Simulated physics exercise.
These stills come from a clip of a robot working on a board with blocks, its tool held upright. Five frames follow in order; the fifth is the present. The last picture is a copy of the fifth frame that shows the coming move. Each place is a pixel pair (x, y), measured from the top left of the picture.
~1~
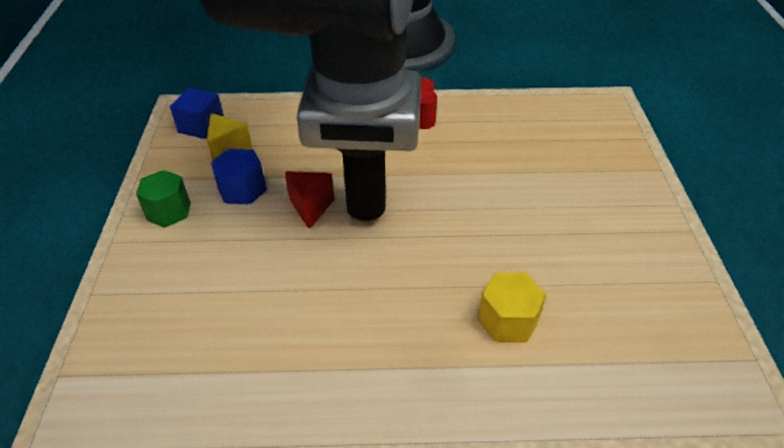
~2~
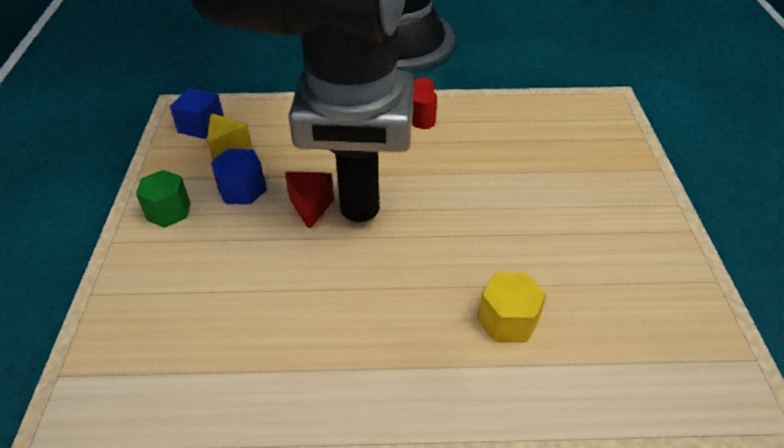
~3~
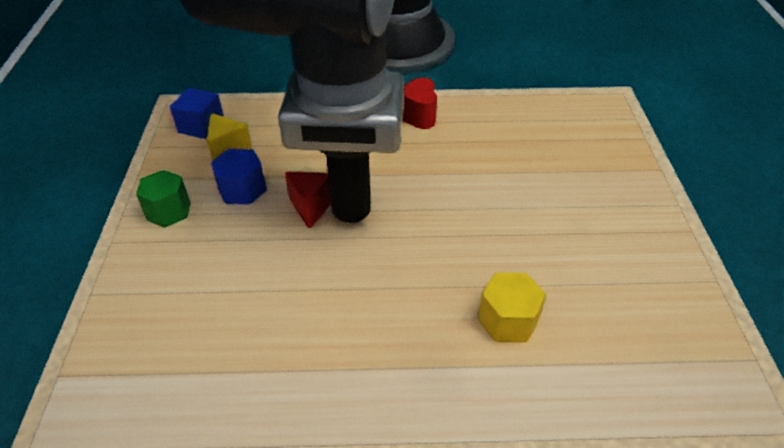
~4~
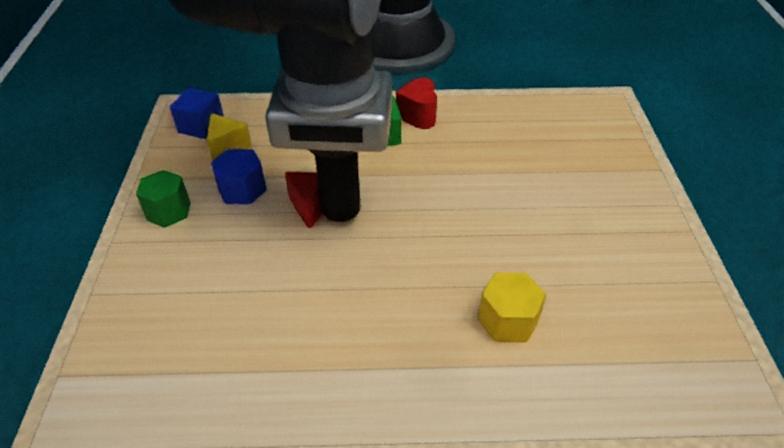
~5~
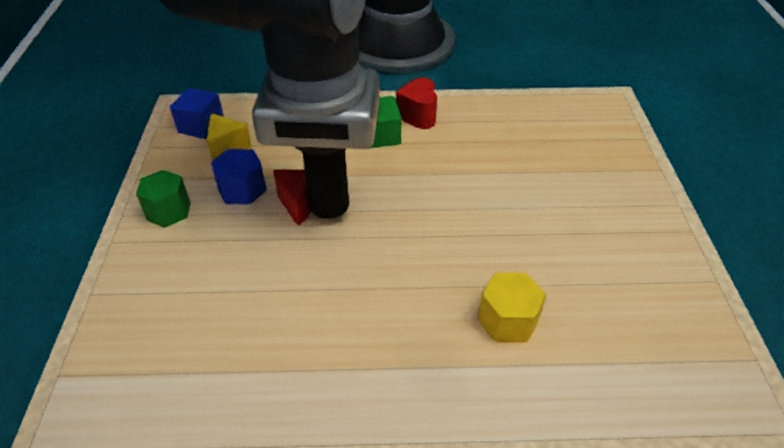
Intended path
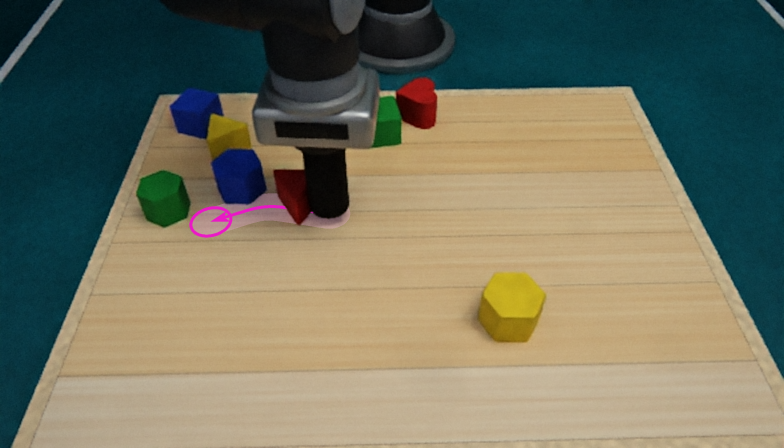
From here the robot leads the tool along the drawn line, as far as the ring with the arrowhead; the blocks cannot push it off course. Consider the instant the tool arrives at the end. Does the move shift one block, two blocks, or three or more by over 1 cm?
The count will be 2.
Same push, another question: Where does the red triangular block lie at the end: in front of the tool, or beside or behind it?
Slipped off.
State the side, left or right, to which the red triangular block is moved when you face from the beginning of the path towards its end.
The right-hand side.
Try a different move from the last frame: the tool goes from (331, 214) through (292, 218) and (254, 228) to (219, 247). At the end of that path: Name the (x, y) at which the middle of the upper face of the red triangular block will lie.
Around (260, 172).
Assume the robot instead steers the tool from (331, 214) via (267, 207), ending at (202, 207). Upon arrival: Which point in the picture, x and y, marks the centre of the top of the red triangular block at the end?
The point I'd pick in the picture is (242, 156).
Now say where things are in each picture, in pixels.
Tip of the tool at (366, 207), middles of tops, green six-sided block at (159, 185), blue six-sided block at (236, 163), red triangular block at (307, 182), in the first picture.
Tool at (360, 208), nothing pushed, in the second picture.
Tool at (351, 209), nothing pushed, in the third picture.
Tool at (341, 208), nothing pushed, in the fourth picture.
Tool at (330, 205), green six-sided block at (159, 185), blue six-sided block at (236, 163), red triangular block at (296, 179), in the fifth picture.
The line goes from (331, 214) by way of (292, 209) and (251, 209) to (211, 222).
The first path, step by step. One third of the way, tool at (288, 199); blue six-sided block at (223, 158), turned 30° anticlockwise; red triangular block at (258, 168), turned 30° clockwise.
Two thirds of the way, tool at (249, 200); blue six-sided block at (210, 153), turned 45° anticlockwise; red triangular block at (246, 159), turned 40° clockwise.
At the end, tool at (208, 212); green six-sided block unmoved; blue six-sided block at (210, 153), turned 45° anticlockwise; red triangular block at (246, 159), turned 40° clockwise.
